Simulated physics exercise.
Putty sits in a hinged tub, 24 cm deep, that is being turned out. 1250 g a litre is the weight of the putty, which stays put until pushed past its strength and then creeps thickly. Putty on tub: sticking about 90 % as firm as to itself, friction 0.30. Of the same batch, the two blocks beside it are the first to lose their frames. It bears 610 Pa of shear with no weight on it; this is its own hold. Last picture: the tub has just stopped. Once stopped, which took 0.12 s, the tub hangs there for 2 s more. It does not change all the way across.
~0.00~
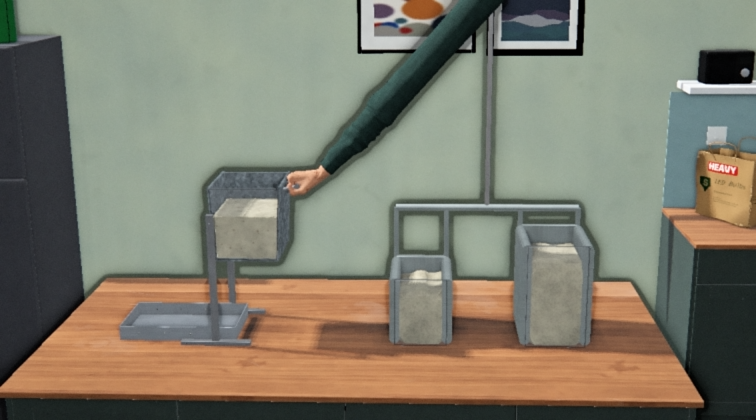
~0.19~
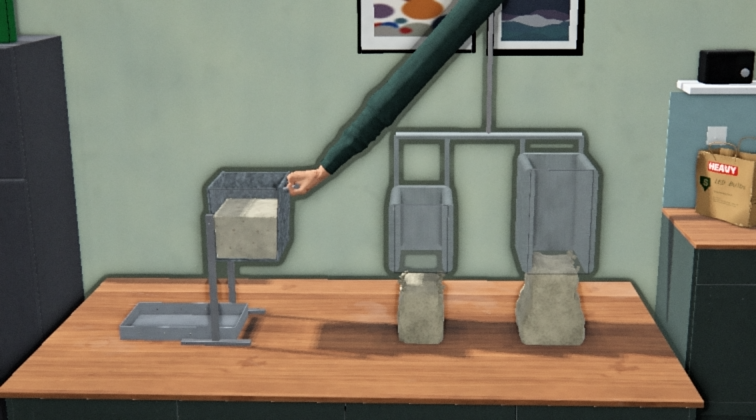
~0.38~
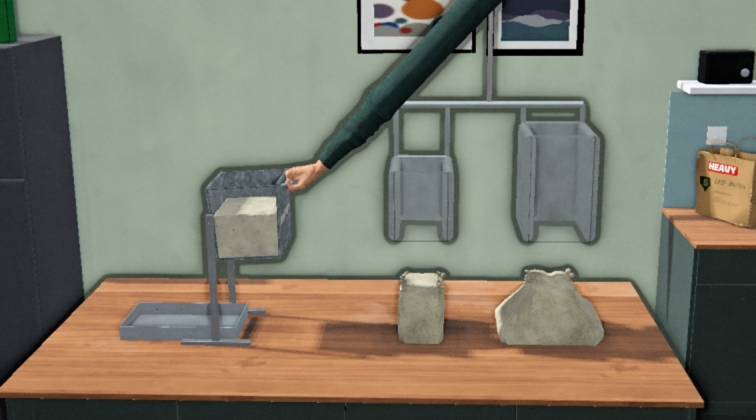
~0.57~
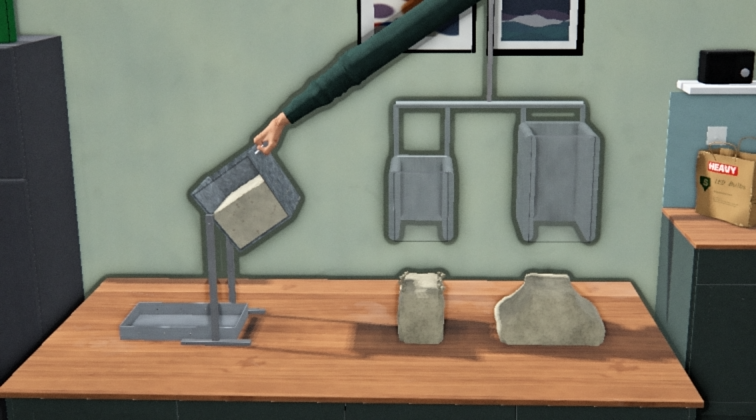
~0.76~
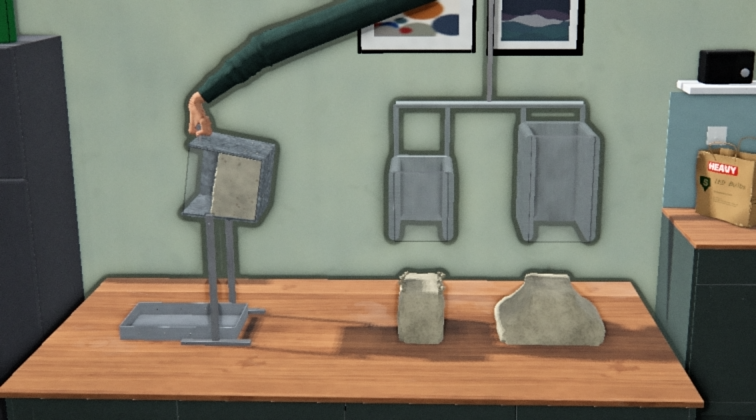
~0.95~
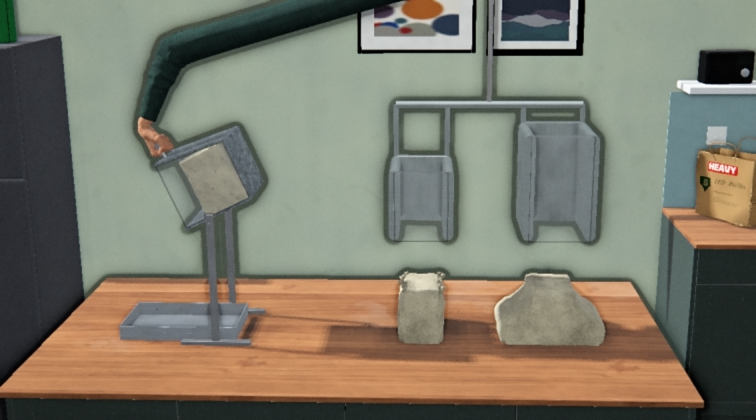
At the start, a green-sleeved hand grips a grey tub of pale material while two grey casings surround blocks beside it. The casings lift, and the taller right block slumps and spreads wide while the left barely changes. The arm then turns the tub leftward past sideways, the material still inside.
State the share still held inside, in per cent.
Roughly 0 per cent is still held inside.
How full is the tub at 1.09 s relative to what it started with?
Close to 100 in a hundred.
By 1.09 s, the tub is at 113 degrees and holds 99 %.
By 1.26 s, the tub is at 113 degrees and holds 39 %.
By 1.43 s, the tub is at 113 degrees and holds 1 %.
By 1.60 s, the tub is at 113 degrees and holds 0 %.
By 2.95 s, at the end, the tub is at 113 degrees and holds 0 %.
